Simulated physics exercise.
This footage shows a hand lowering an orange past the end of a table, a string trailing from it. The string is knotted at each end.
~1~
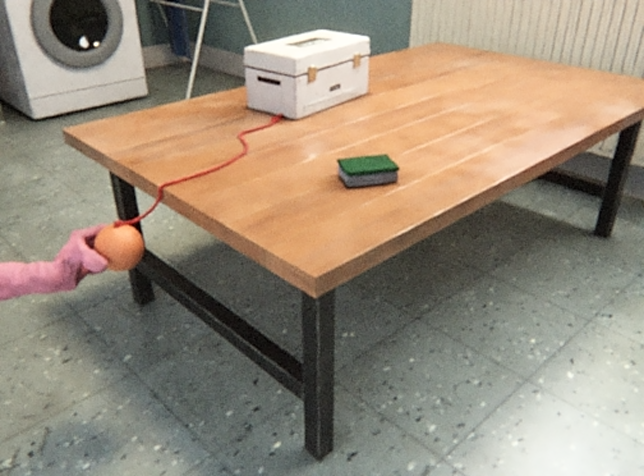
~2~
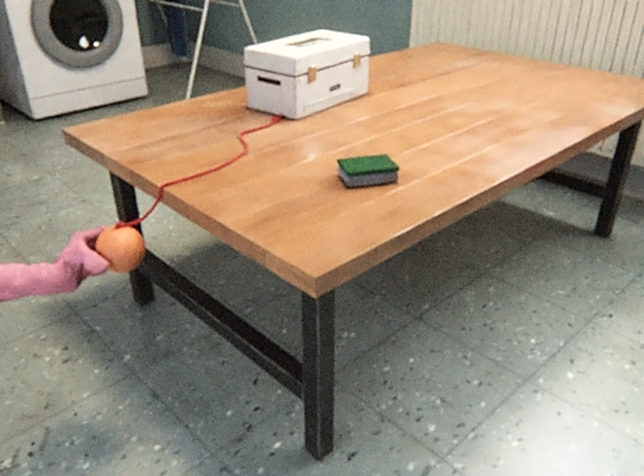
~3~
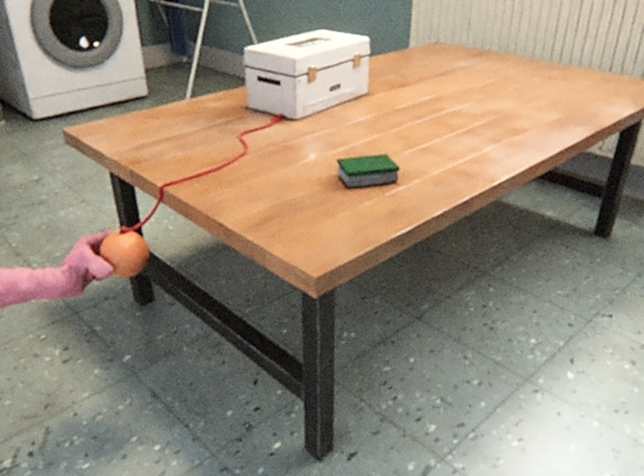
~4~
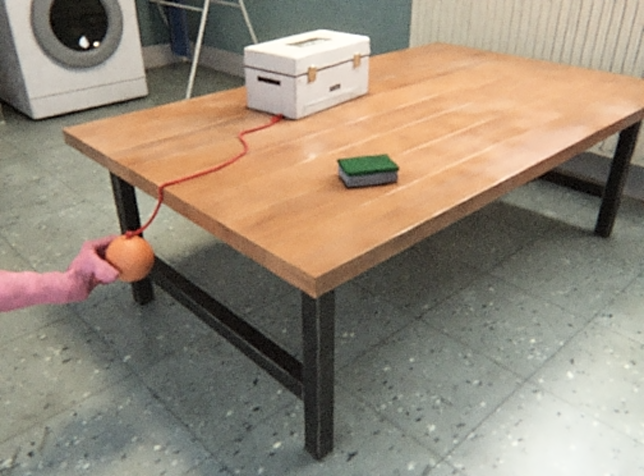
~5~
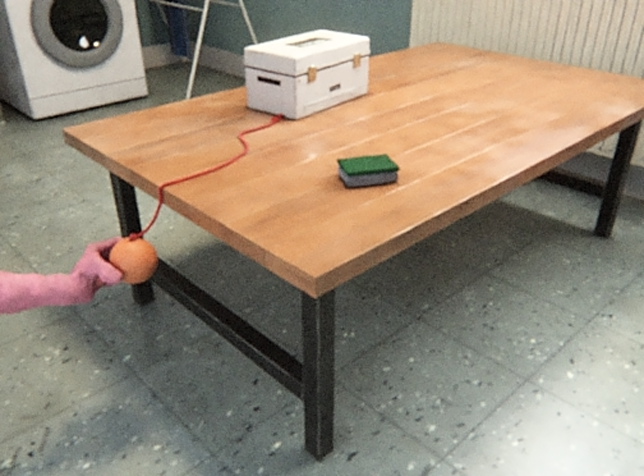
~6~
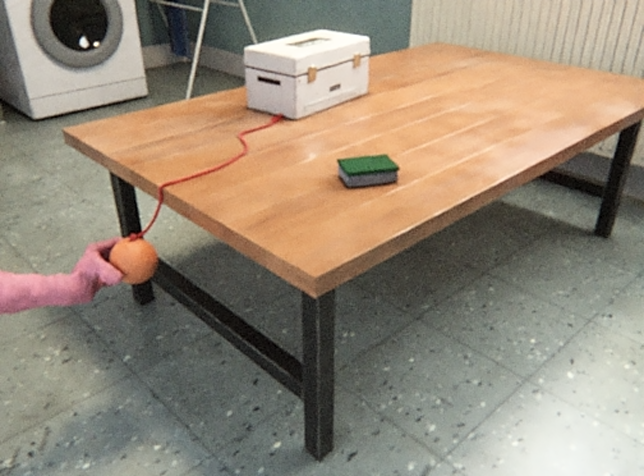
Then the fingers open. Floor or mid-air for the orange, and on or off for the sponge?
Well, the orange stays aloft; as for the sponge, it holds its position.
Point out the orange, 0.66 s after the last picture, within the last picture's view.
By then you'd find it at pixel (183, 274).
Then, 0.66 s after the last picture, orange below the edge near (183, 274); toolbox unmoved; sponge unmoved.
Then, 1.52 s after the last picture, orange below the edge near (188, 268); toolbox unmoved; sponge unmoved.
At rest, orange below the edge near (149, 294); toolbox unmoved; sponge unmoved. The orange ends up dangling and the sponge keeps its place.
